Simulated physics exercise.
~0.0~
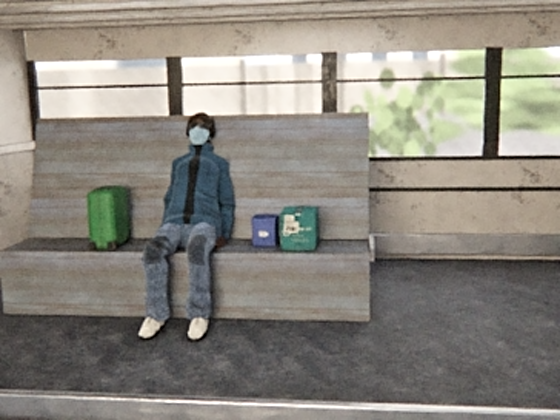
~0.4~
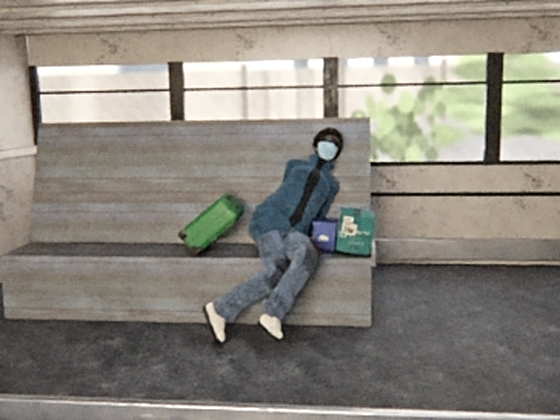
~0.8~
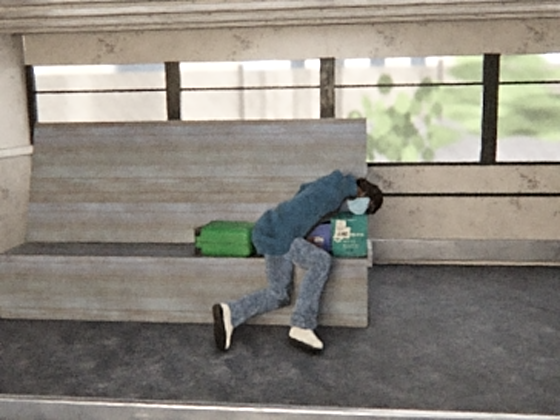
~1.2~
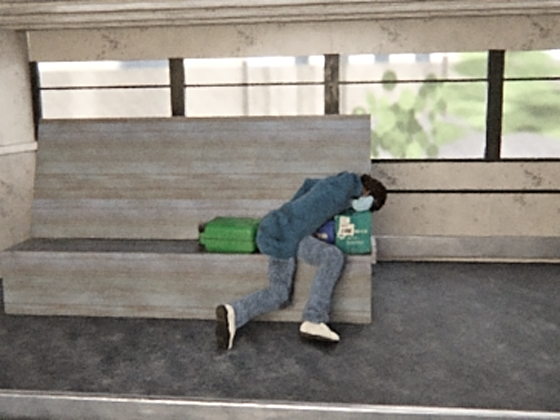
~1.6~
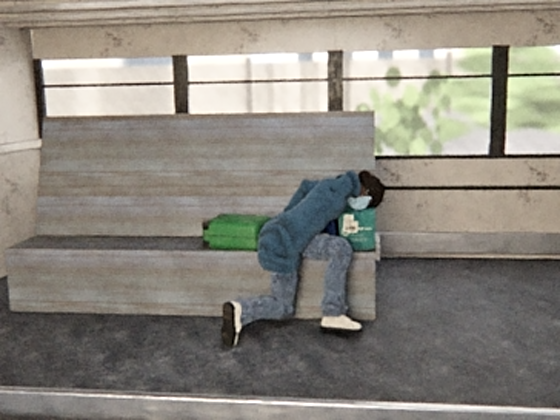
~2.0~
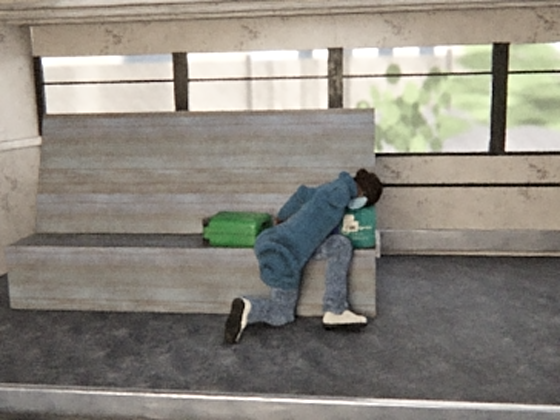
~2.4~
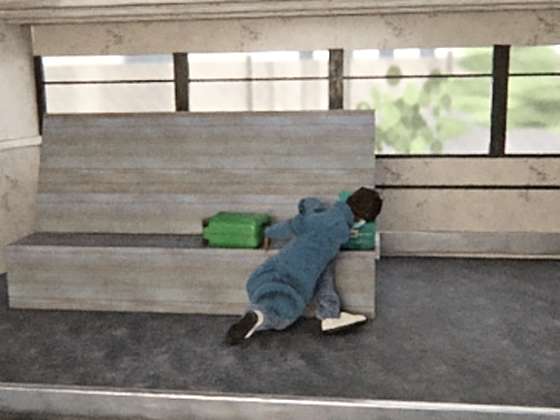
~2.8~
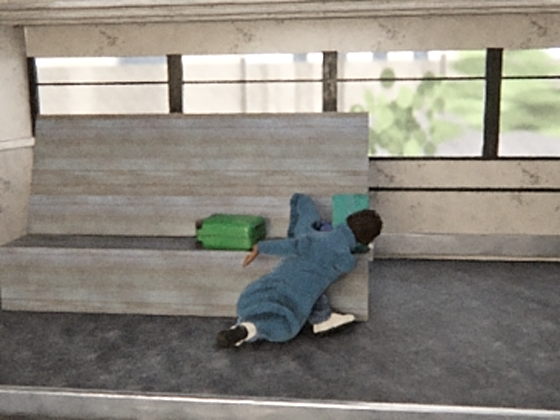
A masked commuter in a blue jacket and jeans sits slumped on a long grey bench inside a tram, seen from the front by a slightly swaying camera. A green case stands to the left, with a small blue tub and a teal bag to the right. The limp commuter slides right and topples over the tub and bag, while the green case slides after and tips onto its side. Hips then slip off the front edge, knees folding beneath, as the tub and bag tilt. Finally the commuter sags low against the bench, hips off the seat, and all the luggage stays on it.
